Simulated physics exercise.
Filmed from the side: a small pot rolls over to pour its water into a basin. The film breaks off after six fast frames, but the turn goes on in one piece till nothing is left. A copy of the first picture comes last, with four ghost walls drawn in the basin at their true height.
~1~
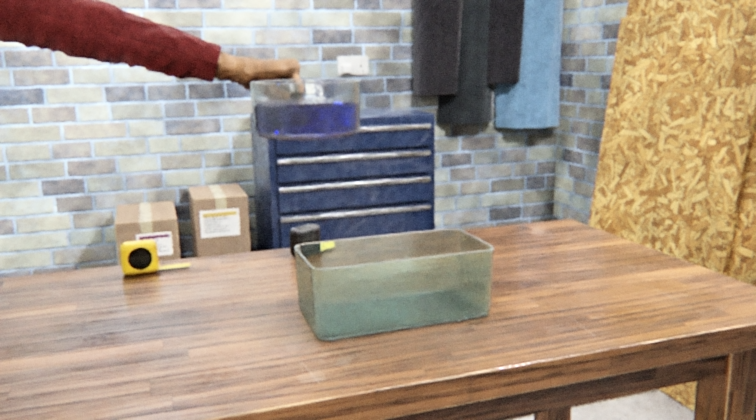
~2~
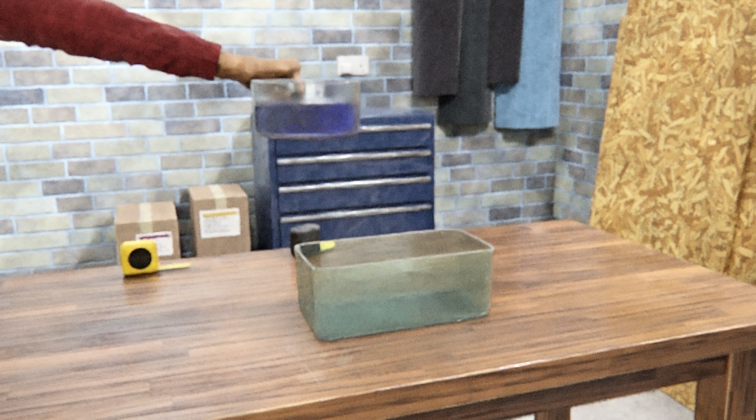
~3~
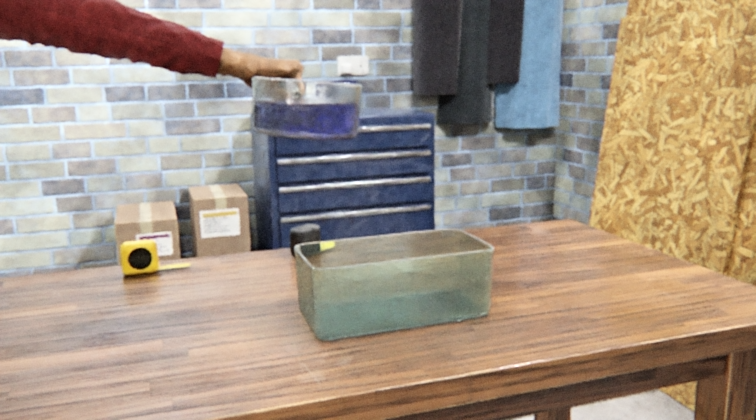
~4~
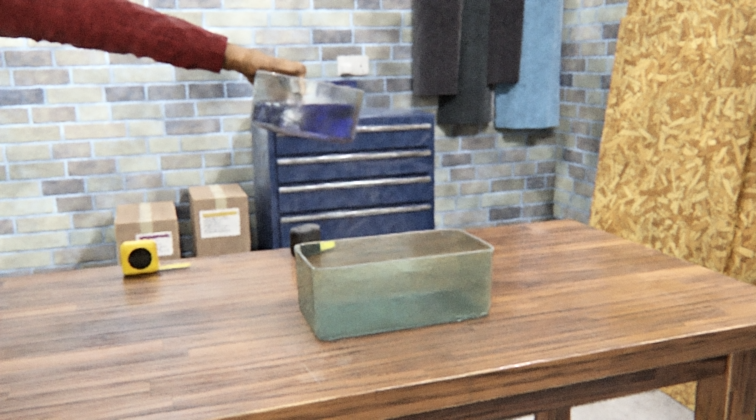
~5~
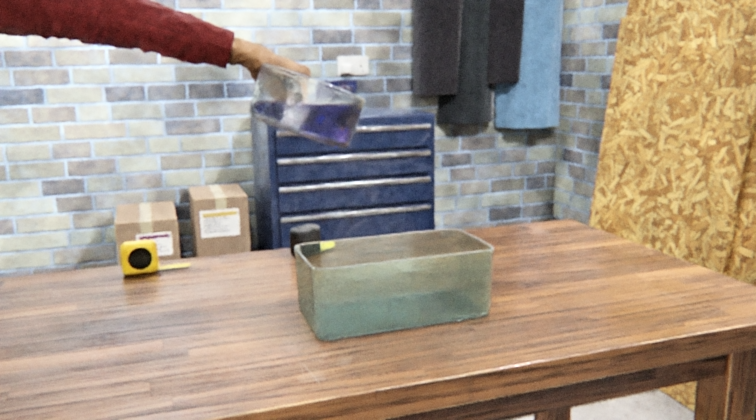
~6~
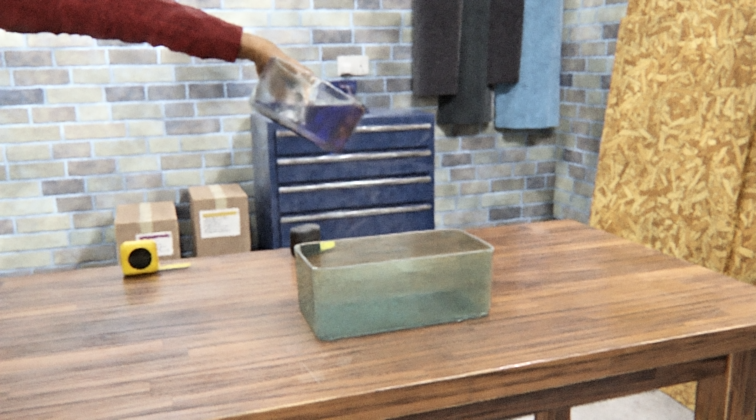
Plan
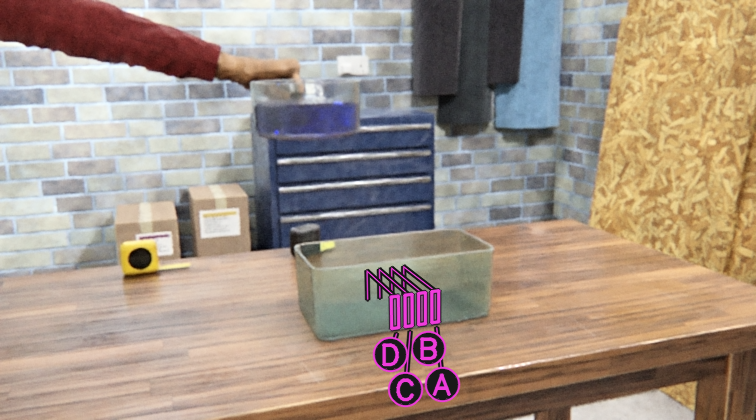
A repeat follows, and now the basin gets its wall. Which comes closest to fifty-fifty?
Place B does it best.
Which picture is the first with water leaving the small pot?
In picture 6.
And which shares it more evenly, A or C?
C it is.
On the marked copy, A at (436, 327); B at (423, 329); C at (410, 331); D at (396, 333).
With A, about 74 % ends left of the wall and 23 % right of it; 3 % is lost outside.
With B, about 53 % ends left of the wall and 45 % right of it.
With C, about 35 % ends left of the wall and 63 % right of it.
With D, about 22 % ends left of the wall and 77 % right of it.
